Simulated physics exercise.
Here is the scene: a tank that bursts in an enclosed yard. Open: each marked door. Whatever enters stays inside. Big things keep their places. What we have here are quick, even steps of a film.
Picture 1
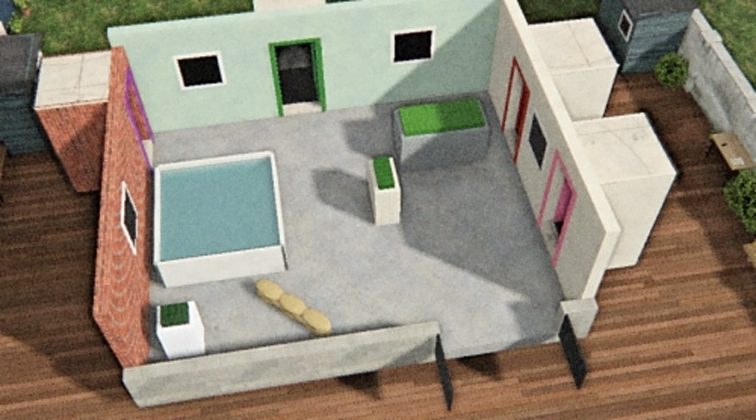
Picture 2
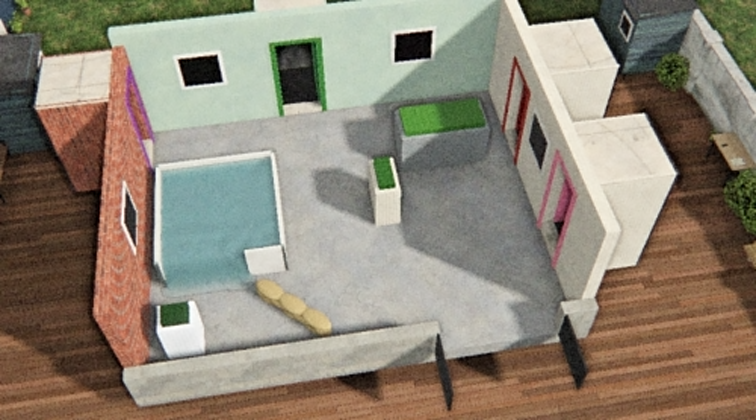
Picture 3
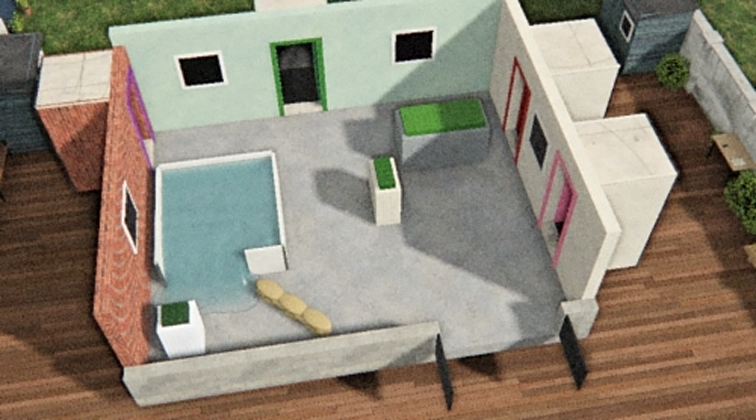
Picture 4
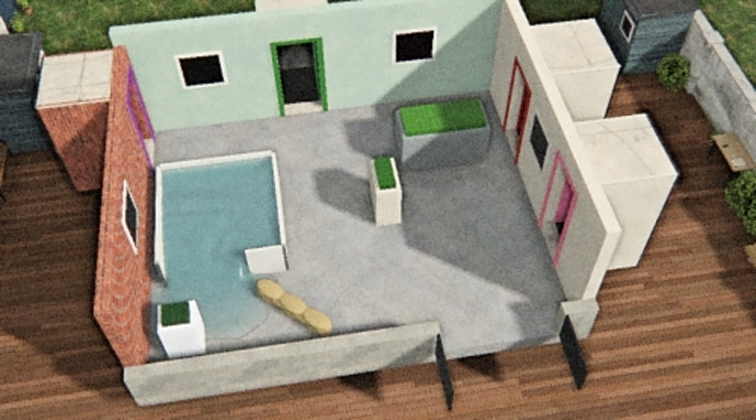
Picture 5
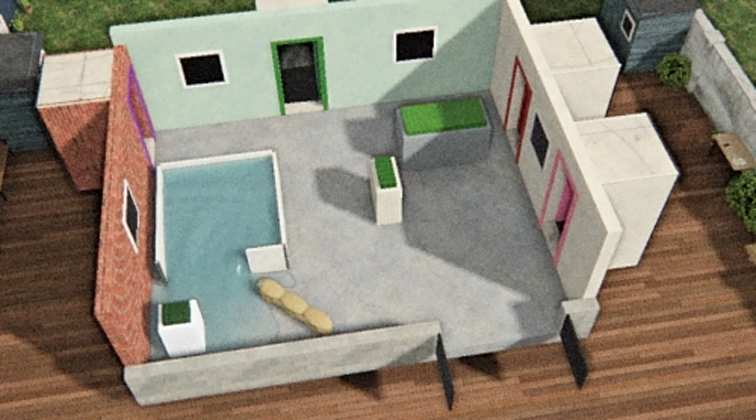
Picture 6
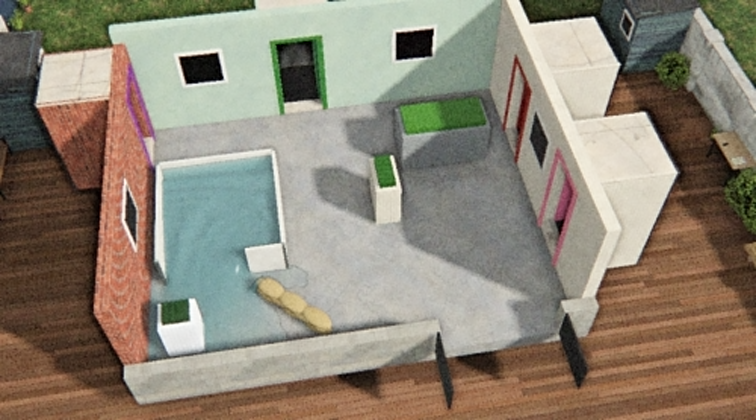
The footage shows a walled yard with a white-sided tank of still blue water at left; part of its near side opens, and water pours out across the grey floor, spreading around a white planter and toward tan rounded objects.
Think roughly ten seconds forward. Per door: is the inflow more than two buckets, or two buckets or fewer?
Outcome: The purple door keeps the inflow to two buckets or less; the pink door keeps the inflow to two buckets or less; the green door keeps the inflow to two buckets or less; the red door keeps the inflow to two buckets or less.
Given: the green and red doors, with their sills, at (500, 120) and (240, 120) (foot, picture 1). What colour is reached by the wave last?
Result: The green door.
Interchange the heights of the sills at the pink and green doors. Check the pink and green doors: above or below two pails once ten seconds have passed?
For pink, over the limit; for green, not over the limit.
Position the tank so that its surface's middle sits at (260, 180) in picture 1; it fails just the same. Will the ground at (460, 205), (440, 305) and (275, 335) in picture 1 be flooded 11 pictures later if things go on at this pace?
One after the other: Not flooded, awash, awash.
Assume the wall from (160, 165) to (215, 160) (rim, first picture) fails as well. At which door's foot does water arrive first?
My pick: The one in purple.
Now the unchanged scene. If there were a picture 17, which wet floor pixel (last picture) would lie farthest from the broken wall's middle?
Roughly (451, 336).
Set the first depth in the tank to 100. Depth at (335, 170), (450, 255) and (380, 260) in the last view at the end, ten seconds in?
In order: Roughly 8, 4 and 4 in a hundred.
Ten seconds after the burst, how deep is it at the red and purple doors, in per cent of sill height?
Some 60 percent and then some 30 percent.
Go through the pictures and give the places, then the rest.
In the first picture, still water in the tank at (218, 207).
In the second picture, the front is at (252, 281), out from the gap at (207, 273).
In the third picture, water pours out at (207, 273) and has run to (254, 301).
In the fourth picture, water pours out at (208, 274) and has run to (262, 319).
In the fifth picture, water pours out at (208, 273) and has run to a hidden place.
In the sixth picture, the front is at a hidden place, out from the gap at (207, 272).
A moment on, water covers 15 % of the floor; the purple door not reached, the pink door not reached, the green door not reached, the red door not reached.
Next, water covers 20 % of the floor; the purple door not reached, the pink door not reached, the green door not reached, the red door not reached.
Then, water covers 45 % of the floor; the purple door wet at the sill, nothing in, the pink door wet at the sill, nothing in, the green door not reached, the red door not reached.
Later, water covers 75 % of the floor; the purple door wet at the sill, nothing in, the pink door wet at the sill, nothing in, the green door wet at the sill, nothing in, the red door wet at the sill, nothing in.
In the end, water covers 95 % of the floor; the purple door wet at the sill, nothing in, the pink door wet at the sill, nothing in, the green door wet at the sill, nothing in, the red door under two buckets in.
